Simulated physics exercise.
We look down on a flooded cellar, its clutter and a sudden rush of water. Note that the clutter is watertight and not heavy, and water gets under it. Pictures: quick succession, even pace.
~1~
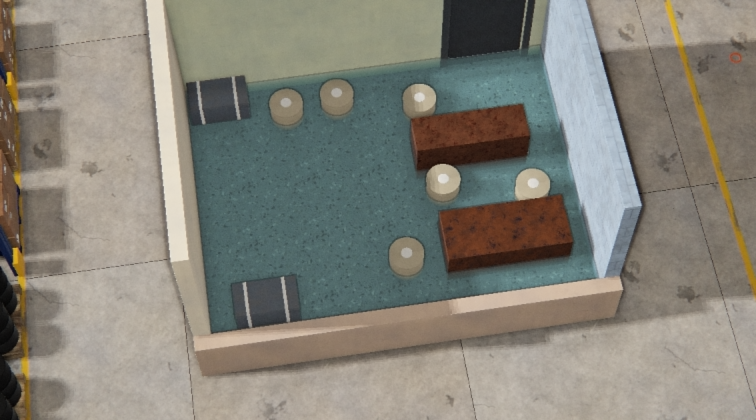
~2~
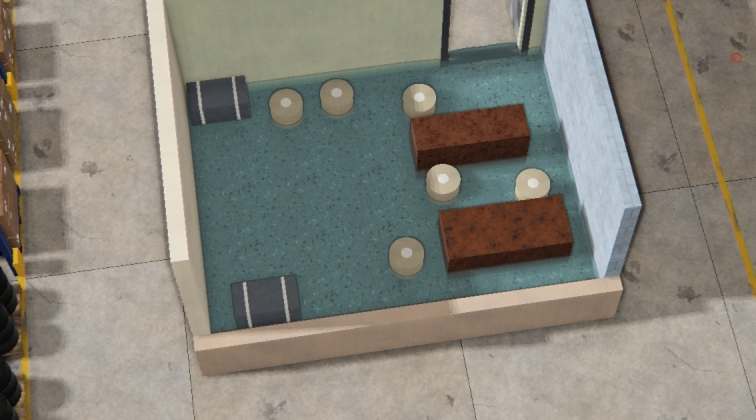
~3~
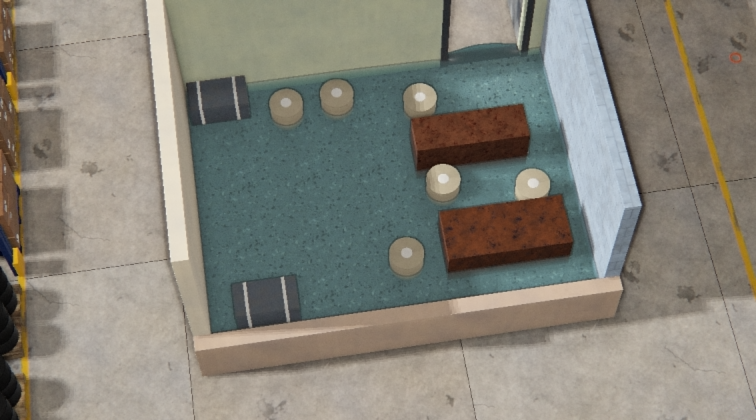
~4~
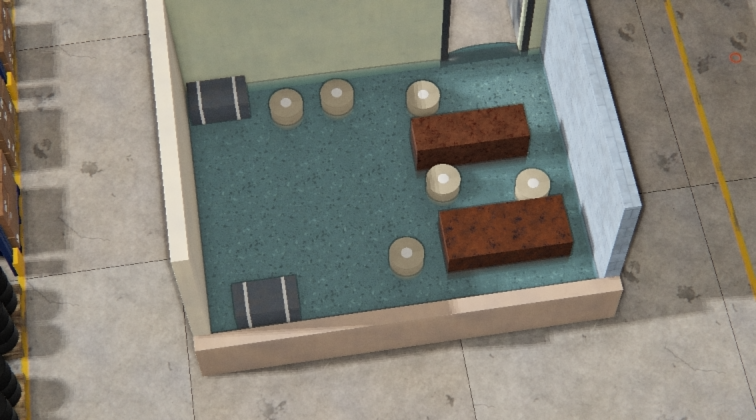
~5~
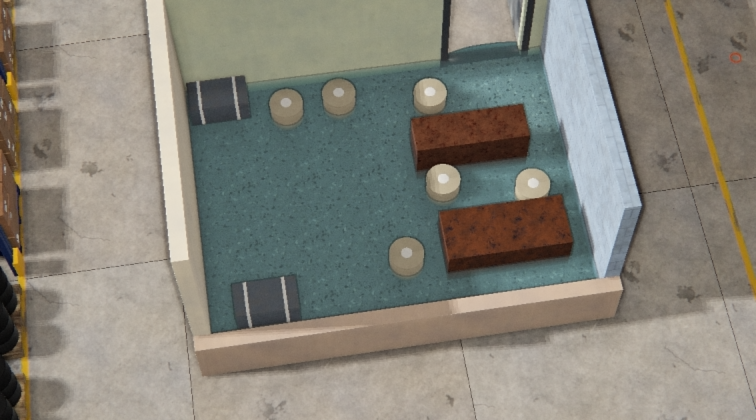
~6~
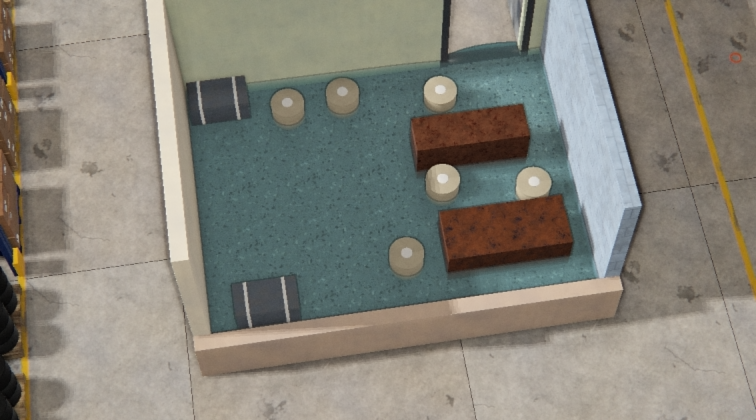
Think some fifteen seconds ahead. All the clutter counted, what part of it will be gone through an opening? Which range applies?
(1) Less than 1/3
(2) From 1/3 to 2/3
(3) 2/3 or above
The answer is 2.
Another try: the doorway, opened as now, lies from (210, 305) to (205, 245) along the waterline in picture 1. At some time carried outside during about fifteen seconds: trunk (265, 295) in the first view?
Verdict: Washed out.
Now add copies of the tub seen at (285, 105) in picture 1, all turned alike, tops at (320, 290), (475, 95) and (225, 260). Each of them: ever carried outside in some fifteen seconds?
First doesn't escape, second escapes, third doesn't escape.
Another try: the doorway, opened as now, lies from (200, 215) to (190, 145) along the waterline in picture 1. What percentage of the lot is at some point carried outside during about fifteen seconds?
It comes to about 10 per cent of the things.
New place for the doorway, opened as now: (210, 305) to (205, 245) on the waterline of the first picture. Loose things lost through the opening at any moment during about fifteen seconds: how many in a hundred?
That comes to around 10 per cent.
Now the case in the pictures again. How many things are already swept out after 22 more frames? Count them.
All told, it is 2.
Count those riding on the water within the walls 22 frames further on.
The total is 5.
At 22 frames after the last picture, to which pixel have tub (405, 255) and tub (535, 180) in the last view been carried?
They should end up near (401, 205) and (509, 62) respectively.
A moment on, 0 of 8 are out; 8 afloat.
Next, 2 of 8 are out; 6 afloat.
Later, 2 of 8 are out; 5 afloat.
In the end, 4 of 8 are out; 4 afloat.
